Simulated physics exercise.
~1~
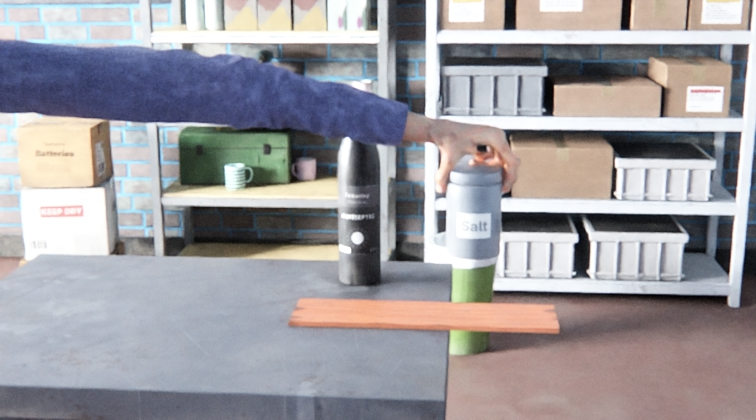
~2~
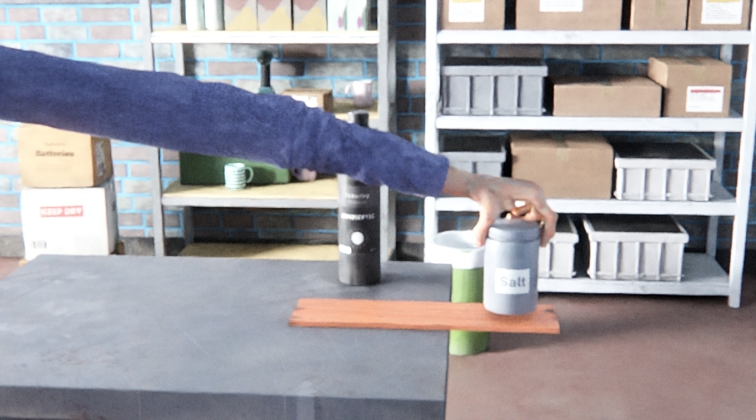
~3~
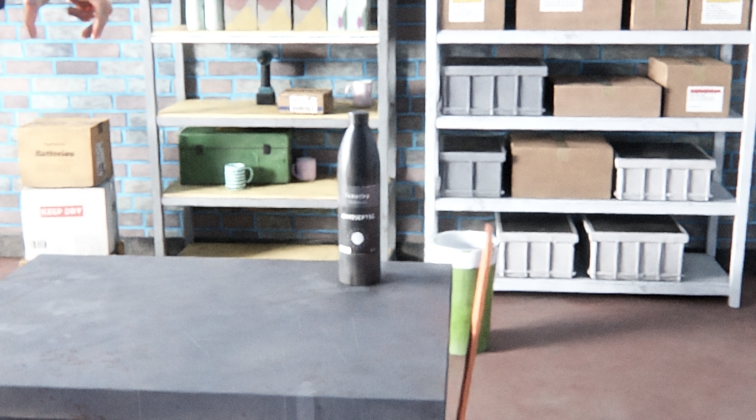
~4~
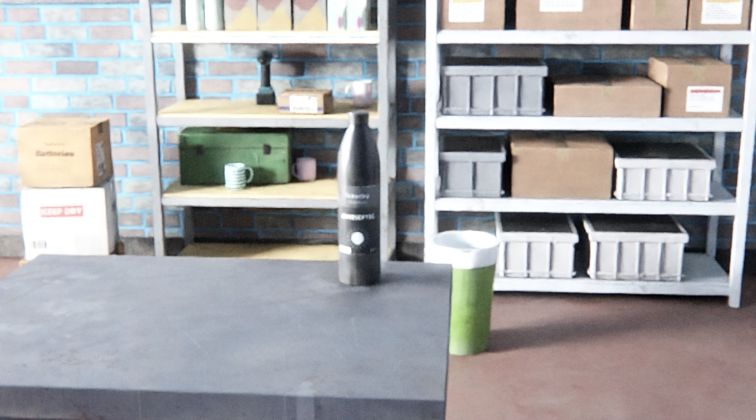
We see a hand move a grey jar to the right and set it on an orange board jutting past a table's edge; as the hand withdraws, the board tips off and both disappear from view, leaving the black bottle standing on the table.
